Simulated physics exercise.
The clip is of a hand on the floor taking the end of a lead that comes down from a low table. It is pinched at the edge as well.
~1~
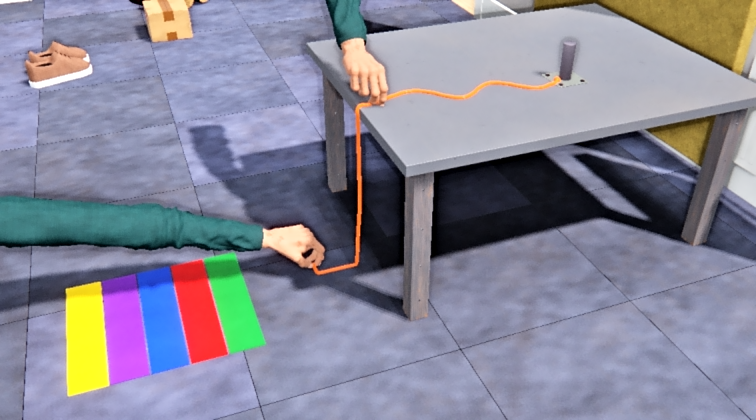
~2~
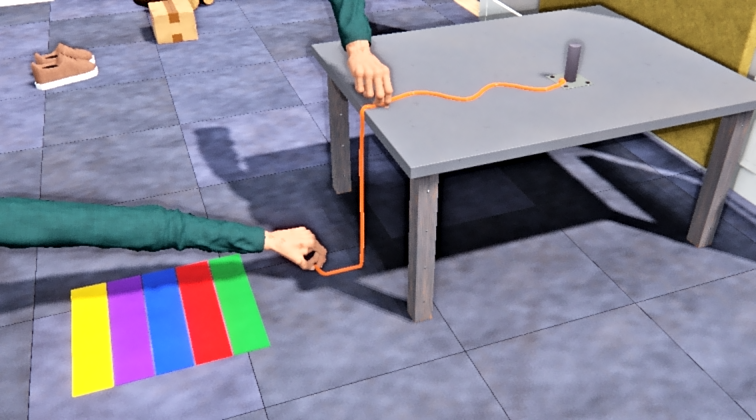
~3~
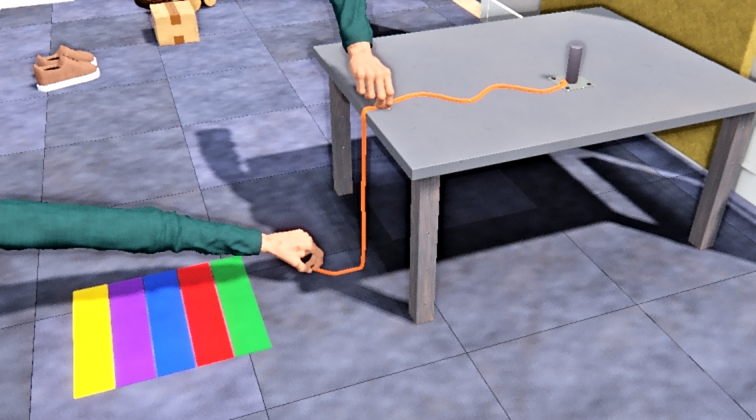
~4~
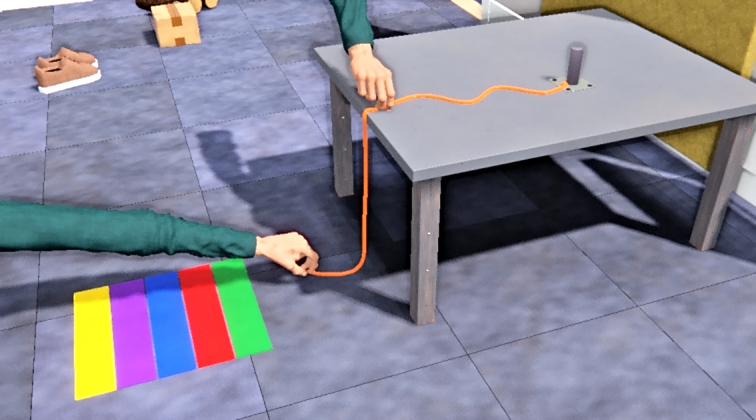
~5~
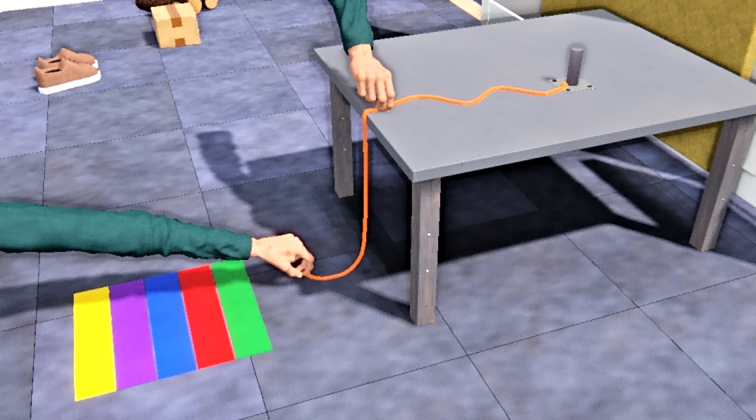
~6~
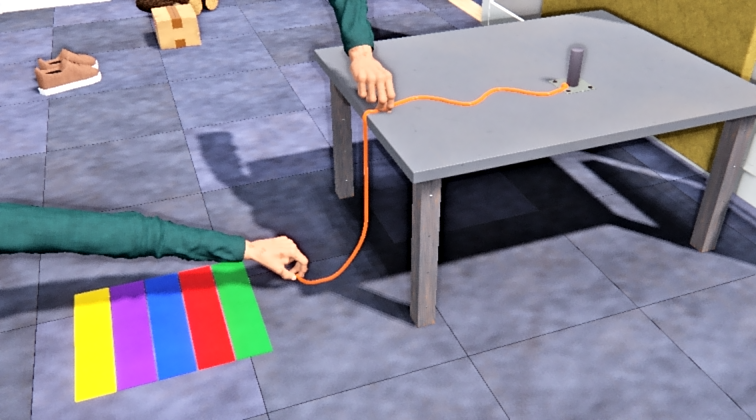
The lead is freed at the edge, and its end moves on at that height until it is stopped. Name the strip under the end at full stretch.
It halts on the blue strip.
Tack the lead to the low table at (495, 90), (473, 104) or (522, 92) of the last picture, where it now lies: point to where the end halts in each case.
Try by try, around (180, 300), (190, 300) and (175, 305).
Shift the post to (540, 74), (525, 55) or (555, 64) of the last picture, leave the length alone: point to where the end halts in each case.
In that order: (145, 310), (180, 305) and (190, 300).
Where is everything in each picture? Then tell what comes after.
End (314, 264); green (242, 330); red (205, 339); blue (167, 349); purple (128, 359); yellow (88, 369), in the first picture.
End (315, 266); lead through (538, 90) (479, 94) (410, 94) (362, 131) (362, 195) (362, 255), in the second picture.
End (313, 268), in the third picture.
End (308, 271); lead through (540, 93) (482, 97) (412, 97) (365, 134) (365, 198) (363, 258), in the fourth picture.
End (303, 273), in the fifth picture.
End (297, 275); lead through (541, 95) (482, 99) (413, 99) (365, 136) (367, 199) (350, 260), in the sixth picture.
Soon after, end near (232, 291); over green.
Then, end near (189, 300); over red.
At full stretch, end near (163, 306); over blue. Over blue.
